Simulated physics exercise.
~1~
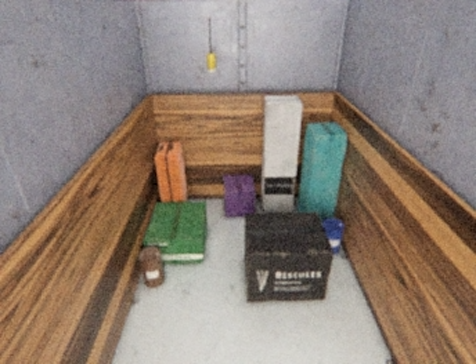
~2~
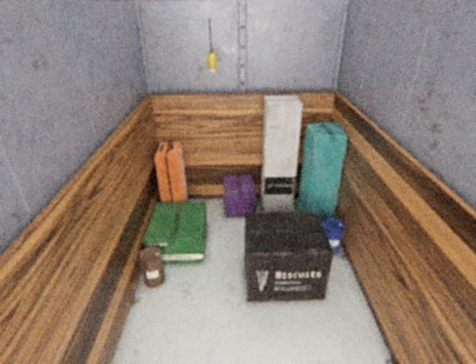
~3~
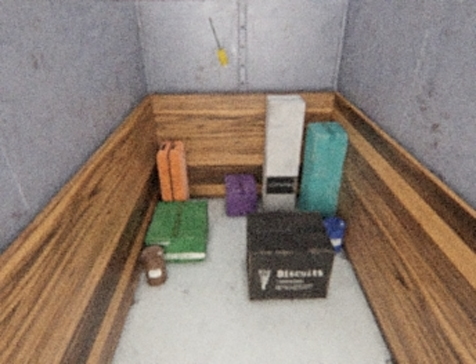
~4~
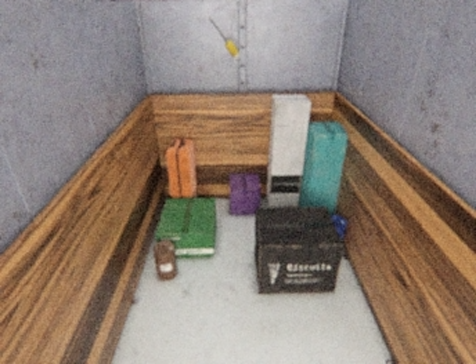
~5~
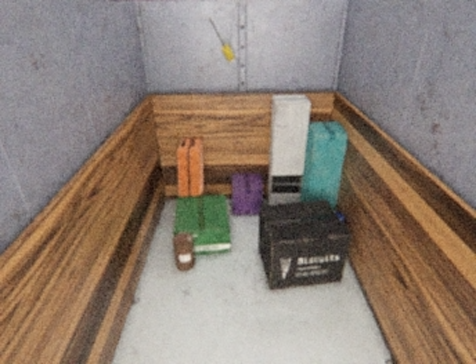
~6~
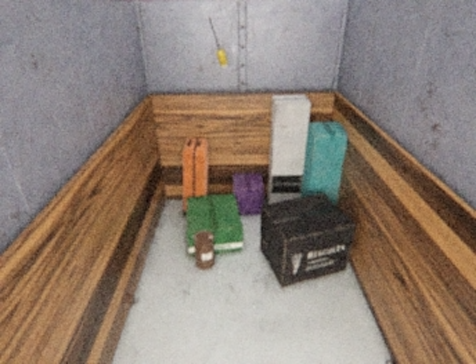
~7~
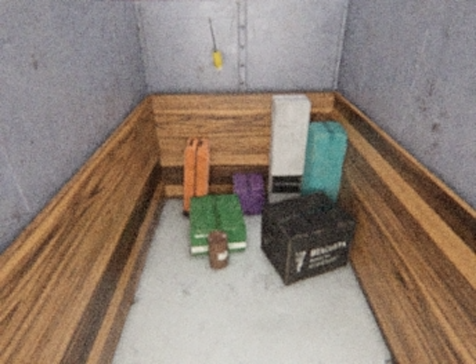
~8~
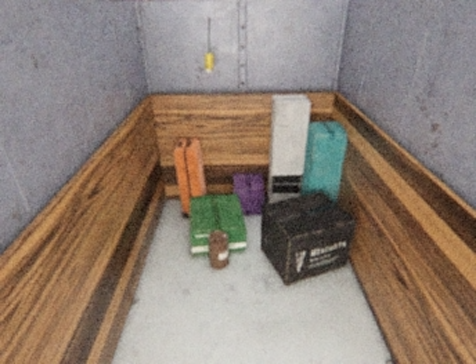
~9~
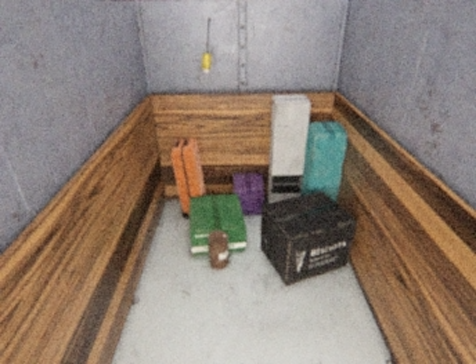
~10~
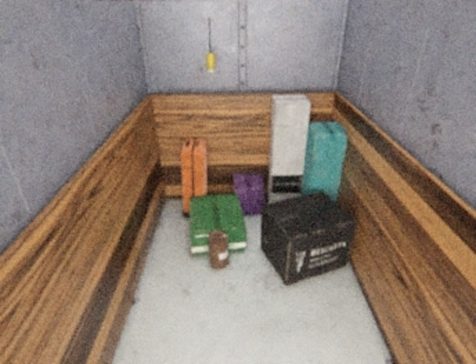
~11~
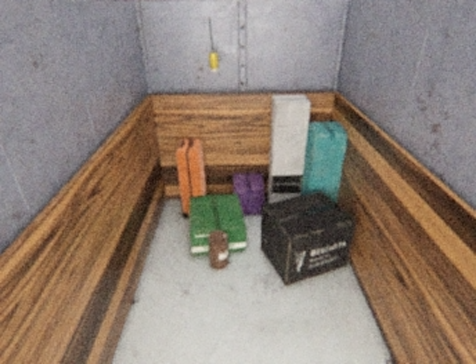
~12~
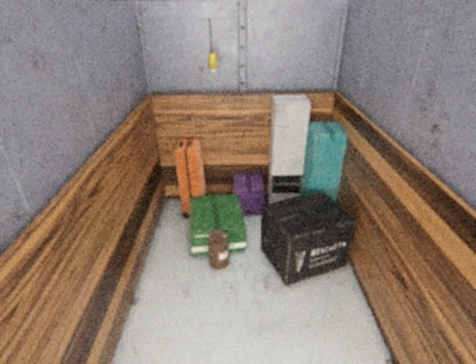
A brown canister, a green box, an orange case, a black box and a blue canister shift about in the wood-lined load bay of a van, seen from the open end facing forwards. A white box and a turquoise box stand at the back right, with a purple box between them and the orange case. At first everything rests, then the yellow-handled tool hanging on the front wall swings right. The brown canister and green box slide right, the orange case edges right, and the black box creeps right and back, hiding the blue canister. The tool swings back and the orange case rocks slightly. Finally all settle, still upright, the brown canister before the green box, the turquoise box in its original place.
